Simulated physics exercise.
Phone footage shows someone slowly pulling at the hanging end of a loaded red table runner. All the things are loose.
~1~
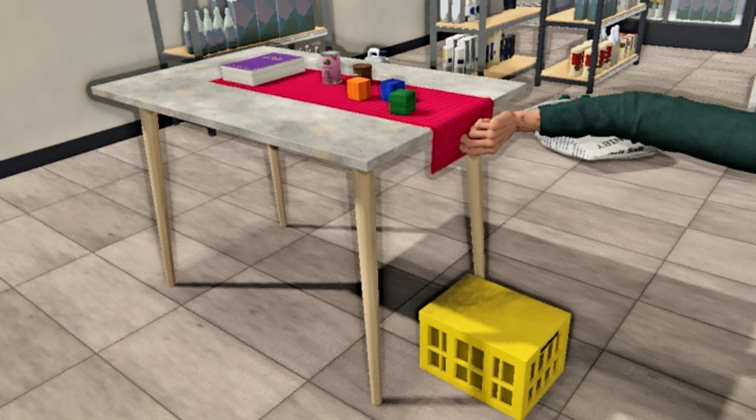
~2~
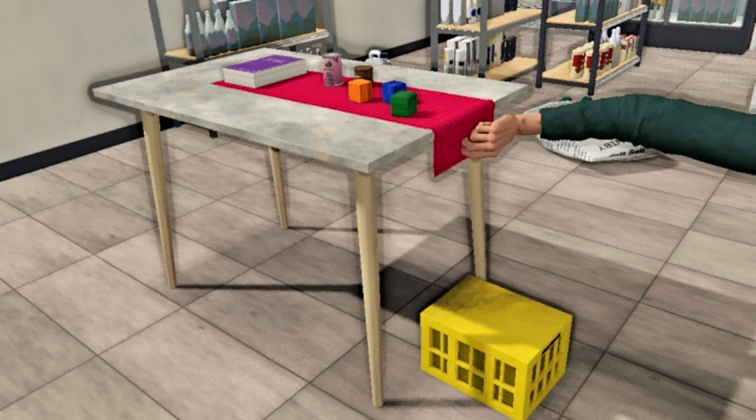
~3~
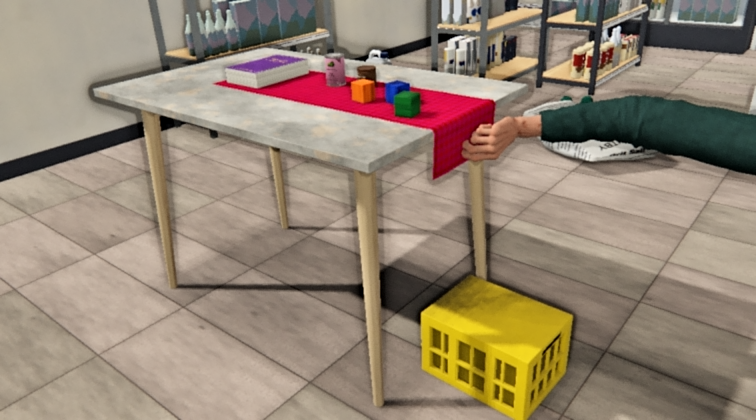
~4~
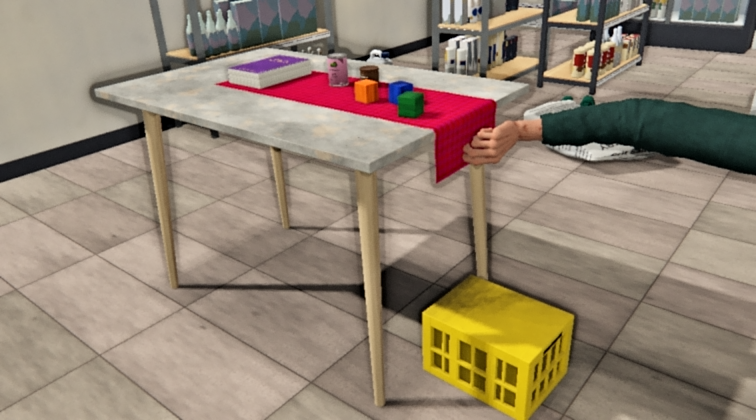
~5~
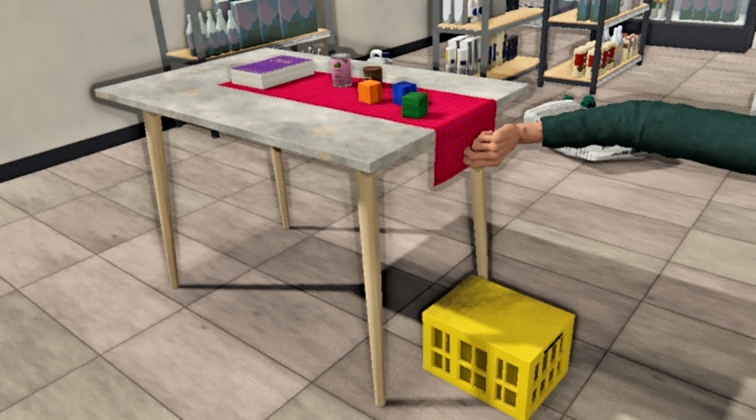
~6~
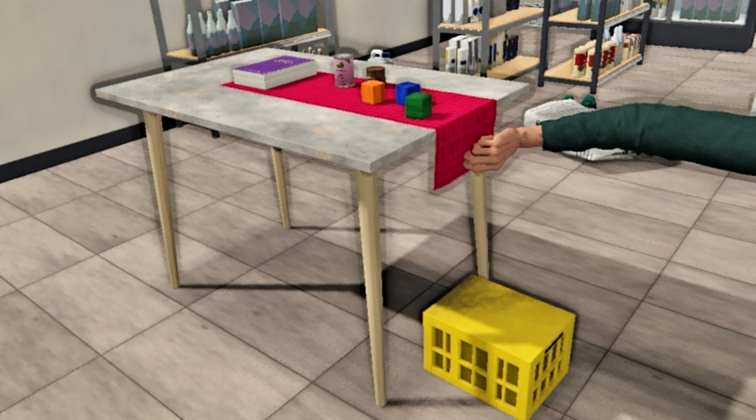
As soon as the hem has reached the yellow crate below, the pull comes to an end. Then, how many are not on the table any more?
What comes down is a group of four.
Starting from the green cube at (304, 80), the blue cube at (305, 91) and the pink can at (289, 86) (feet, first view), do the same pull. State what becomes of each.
The green cube stays put, the blue cube stays put, the pink can stays put.
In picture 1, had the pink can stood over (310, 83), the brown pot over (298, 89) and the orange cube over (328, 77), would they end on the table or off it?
Pink can: Safe. Brown pot: Safe. Orange cube: Safe.
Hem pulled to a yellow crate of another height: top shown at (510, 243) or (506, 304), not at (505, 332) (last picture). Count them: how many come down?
The count: 1 and 3.
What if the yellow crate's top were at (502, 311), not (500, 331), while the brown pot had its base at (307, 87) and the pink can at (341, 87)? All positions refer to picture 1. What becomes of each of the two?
As for the brown pot, it stays in place; as for the pink can, it stays in place.
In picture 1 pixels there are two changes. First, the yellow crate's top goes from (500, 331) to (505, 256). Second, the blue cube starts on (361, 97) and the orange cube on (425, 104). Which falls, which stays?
Observed: Blue cube remains seated; orange cube departs.
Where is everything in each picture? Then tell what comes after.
Hem (431, 175); green cube (403, 92); blue cube (393, 81); orange cube (359, 80); brown pot (362, 65); pink can (330, 53); top of the crate (500, 331), in the first picture.
Hem (434, 177); green cube (404, 94), in the second picture.
Hem (433, 180); blue cube (397, 83), in the third picture.
Hem (436, 184); orange cube (366, 82); top of the crate (504, 332), in the fourth picture.
Hem (433, 186); brown pot (372, 68), in the fifth picture.
Hem (434, 190); green cube (419, 95); blue cube (408, 84); orange cube (373, 83); brown pot (376, 68); pink can (343, 56), in the sixth picture.
Soon after, hem near (468, 204); all still up.
After that, hem near (468, 245); green cube and blue cube gone.
And then, hem near (469, 289); green cube, blue cube and orange cube gone.
In the end, hem on the crate; green cube, blue cube, orange cube and brown pot gone. It carries off four.
